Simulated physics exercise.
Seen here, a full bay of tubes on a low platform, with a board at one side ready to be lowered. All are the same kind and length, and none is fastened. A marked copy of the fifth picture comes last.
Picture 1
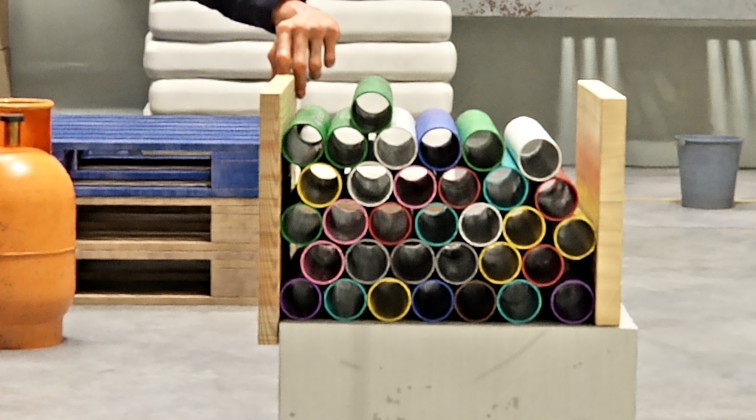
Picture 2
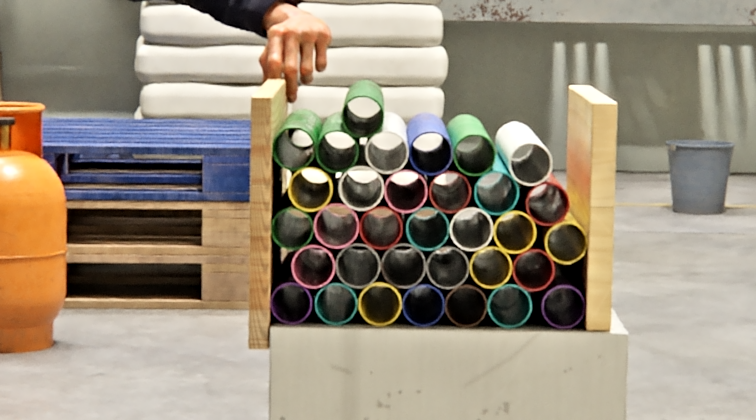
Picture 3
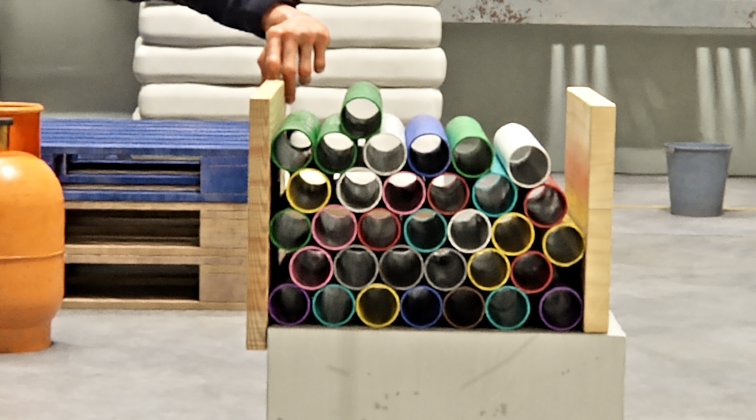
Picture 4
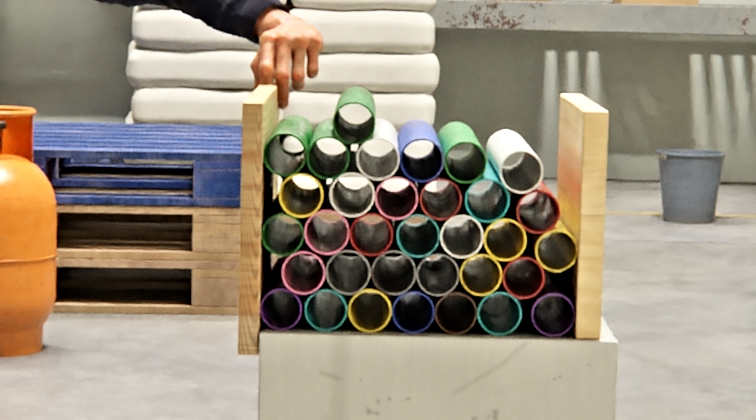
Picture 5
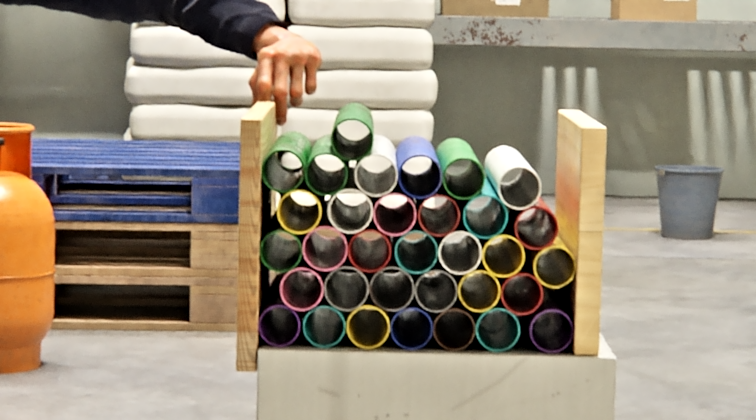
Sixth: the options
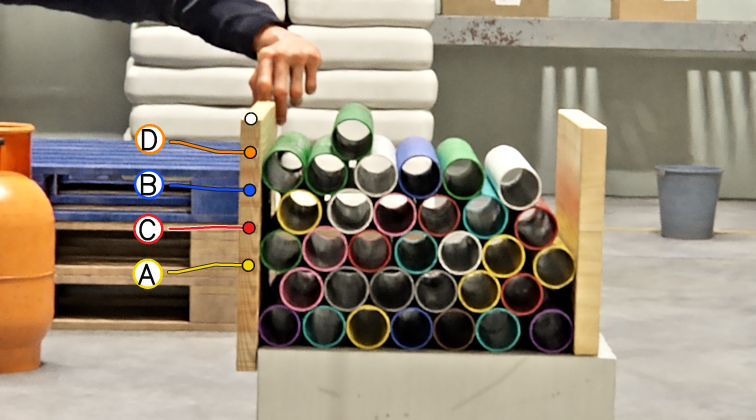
A stack of colorful tubes sat between two upright wooden boards on a low platform, and a person's hand stayed at the top of the left board while the view shifted slightly.
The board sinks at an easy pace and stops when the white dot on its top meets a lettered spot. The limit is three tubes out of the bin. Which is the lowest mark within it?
Down to A.
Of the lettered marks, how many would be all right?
Four of the four.
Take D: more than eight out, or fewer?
At D, fewer than eight.
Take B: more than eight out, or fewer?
Fewer than eight.
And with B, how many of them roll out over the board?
The count is none.
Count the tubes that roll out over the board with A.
The count is one.
On the marked copy, A at (248, 266); B at (250, 190); C at (249, 228); D at (250, 152); the white dot at (251, 119).
Following A. Soon after the start, top of the board (261, 186).
Later, top of the board (259, 262).
In the end, top of the board (259, 265), one out over the board.
As for the rest, B none out over the board; C one out over the board; D none out over the board.
